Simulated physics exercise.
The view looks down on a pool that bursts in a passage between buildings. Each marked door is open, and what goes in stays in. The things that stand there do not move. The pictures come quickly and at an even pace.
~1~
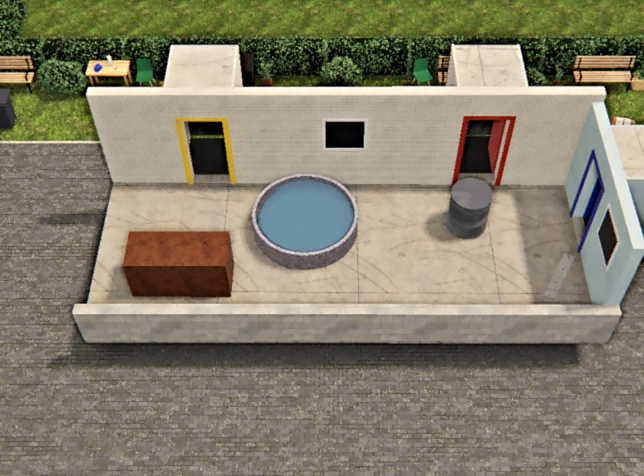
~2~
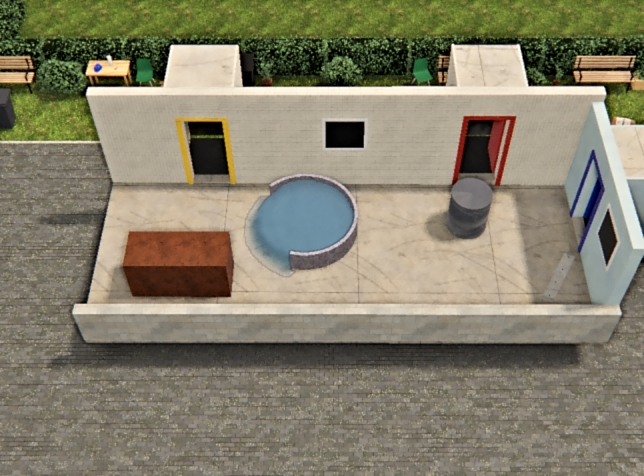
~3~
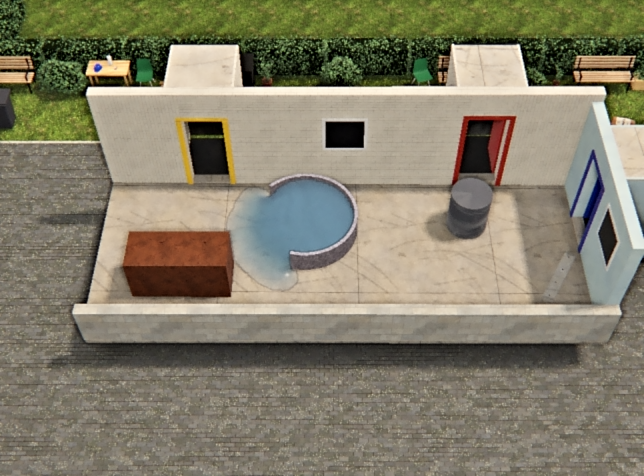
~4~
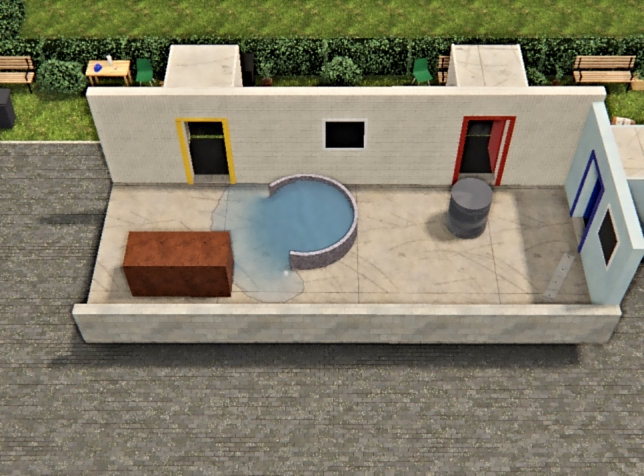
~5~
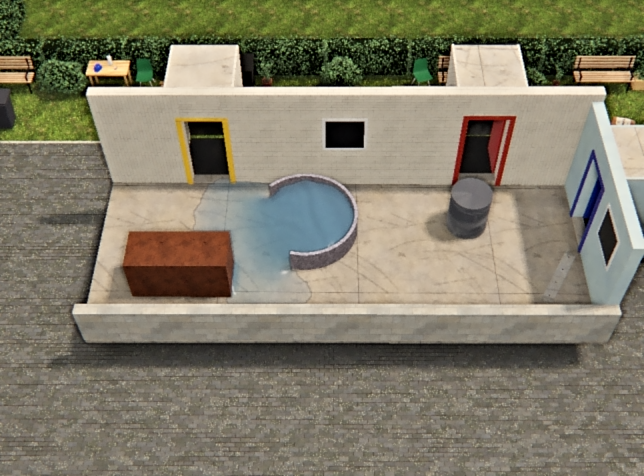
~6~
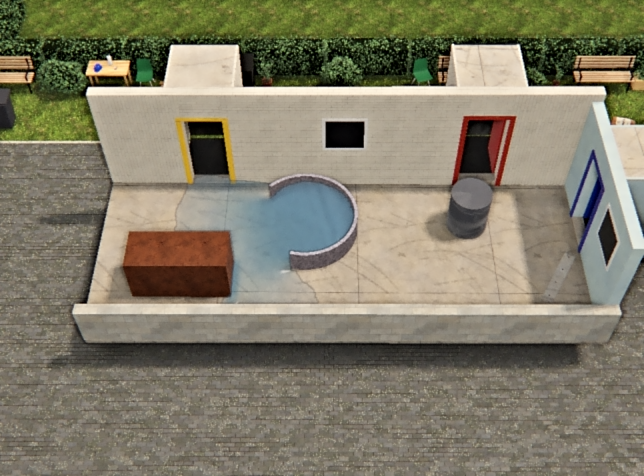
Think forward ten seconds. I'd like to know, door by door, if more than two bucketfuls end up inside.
Red door: Up to two buckets, blue door: Up to two buckets, yellow door: Above two buckets.
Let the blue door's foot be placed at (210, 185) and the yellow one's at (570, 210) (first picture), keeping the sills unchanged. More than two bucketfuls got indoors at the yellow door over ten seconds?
Note: Yellow door keeps within limits.
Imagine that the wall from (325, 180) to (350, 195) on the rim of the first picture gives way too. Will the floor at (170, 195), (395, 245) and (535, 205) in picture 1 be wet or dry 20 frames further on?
Taking the three spots as listed, they end up inundated, spared and inundated.
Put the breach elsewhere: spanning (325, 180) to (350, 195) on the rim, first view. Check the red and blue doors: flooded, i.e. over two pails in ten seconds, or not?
First the red door, which remains short; then the blue door, which overshoots.
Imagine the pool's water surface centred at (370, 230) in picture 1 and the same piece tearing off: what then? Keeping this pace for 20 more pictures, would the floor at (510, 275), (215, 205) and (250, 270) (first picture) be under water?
Bone-dry, soaked, soaked.
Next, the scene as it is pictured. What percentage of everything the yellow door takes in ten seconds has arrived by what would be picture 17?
That share would be near 50 %.
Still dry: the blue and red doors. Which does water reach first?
Result: The door marked blue.
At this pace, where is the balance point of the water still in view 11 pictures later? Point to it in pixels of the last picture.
(248, 243).
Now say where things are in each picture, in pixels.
In the first picture, the round tank at (305, 215) is whole and still.
In the second picture, the front is at (287, 274), out from the gap at (258, 233).
In the third picture, water pours out at (258, 235) and has run to (281, 287).
In the fourth picture, the front is at (284, 299), out from the gap at (258, 235).
In the fifth picture, water pours out at (258, 236) and has run to a hidden place.
In the sixth picture, the front is at a hidden place, out from the gap at (258, 236).
A moment on, water covers 30 % of the floor; the red door not reached, the blue door not reached, the yellow door under two buckets in.
Next, water covers 40 % of the floor; the red door not reached, the blue door not reached, the yellow door over two buckets in.
Then, water covers 50 % of the floor; the red door not reached, the blue door not reached, the yellow door over two buckets in.
Later, water covers 65 % of the floor; the red door not reached, the blue door not reached, the yellow door over two buckets in.
In the end, water covers 65 % of the floor; the red door wet at the sill, nothing in, the blue door wet at the sill, nothing in, the yellow door over two buckets in.
